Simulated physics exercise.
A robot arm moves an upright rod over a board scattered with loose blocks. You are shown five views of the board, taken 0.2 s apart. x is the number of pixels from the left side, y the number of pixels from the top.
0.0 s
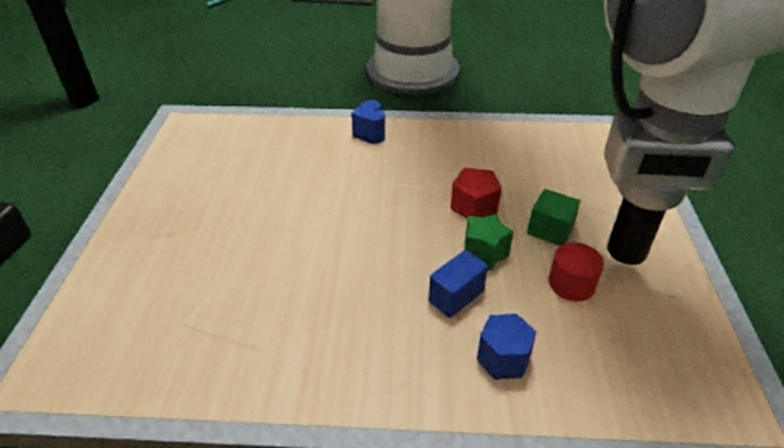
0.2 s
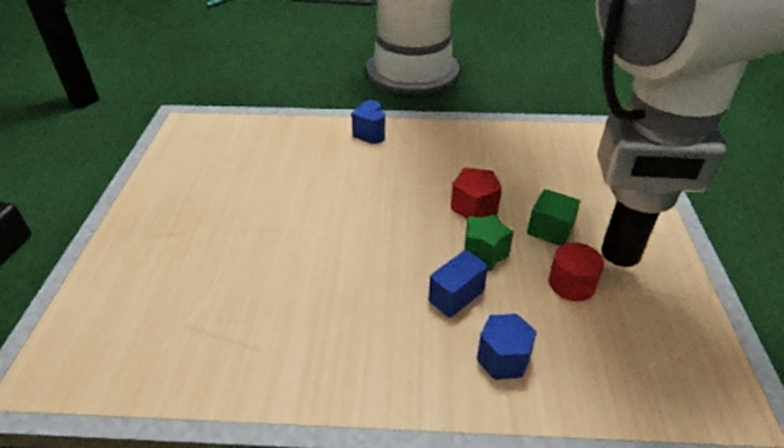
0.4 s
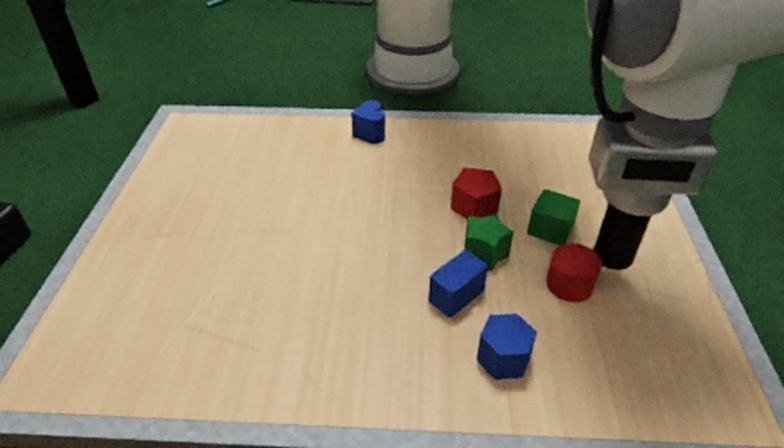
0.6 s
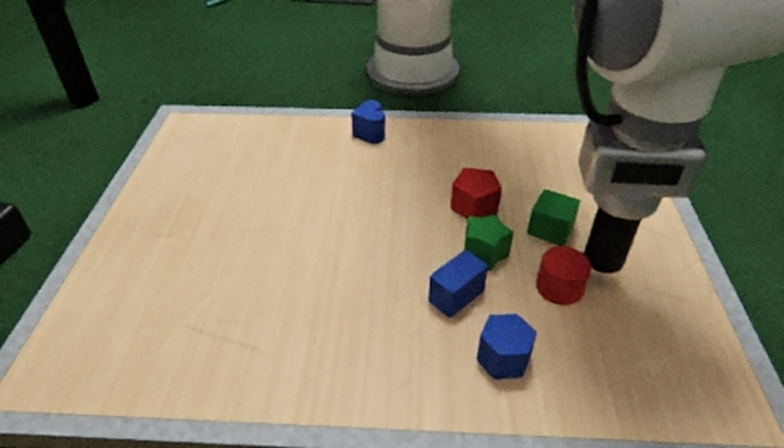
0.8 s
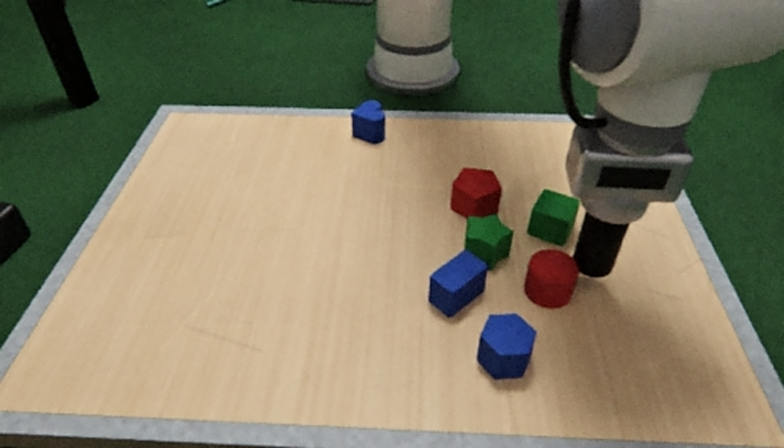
The video shows a robot arm above a board of loose red, green and blue blocks, moving its black rod left until it meets the red cylinder and pushes it slightly left, while the other blocks stay still.
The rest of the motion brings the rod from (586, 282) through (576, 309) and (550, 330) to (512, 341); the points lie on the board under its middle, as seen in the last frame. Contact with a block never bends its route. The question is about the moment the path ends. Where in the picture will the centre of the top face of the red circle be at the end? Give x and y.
In the picture, it is at (499, 280).
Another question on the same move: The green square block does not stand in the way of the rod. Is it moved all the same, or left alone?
Put simply, it stays right there.
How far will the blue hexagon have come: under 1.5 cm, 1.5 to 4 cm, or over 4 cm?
Travels 1.5 to 4 cm.
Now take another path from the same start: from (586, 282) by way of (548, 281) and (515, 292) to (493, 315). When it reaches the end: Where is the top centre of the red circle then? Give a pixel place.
In the picture, that point is around (461, 312).
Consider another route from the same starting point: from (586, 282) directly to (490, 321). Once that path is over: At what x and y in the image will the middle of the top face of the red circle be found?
My best guess is (448, 285).
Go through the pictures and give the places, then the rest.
The first frame shows rod's lower end at (627, 251); blue hexagon at (509, 333); red circle at (580, 258); green square block at (557, 204).
The second frame shows rod at (621, 254); blocks still.
The third frame shows rod at (613, 256); red circle at (577, 259).
The fourth frame shows rod at (604, 260); red circle at (567, 262).
The fifth frame shows rod at (592, 264); blue hexagon at (509, 333); red circle at (554, 266); green square block at (557, 204).
The first path, step by step. One third of the way, rod at (581, 292); red circle at (536, 276).
Two thirds of the way, rod at (555, 312); red circle at (517, 280).
At the end, rod at (516, 323); blue hexagon at (489, 344), turned 20° anticlockwise; red circle at (499, 280); green square block still.
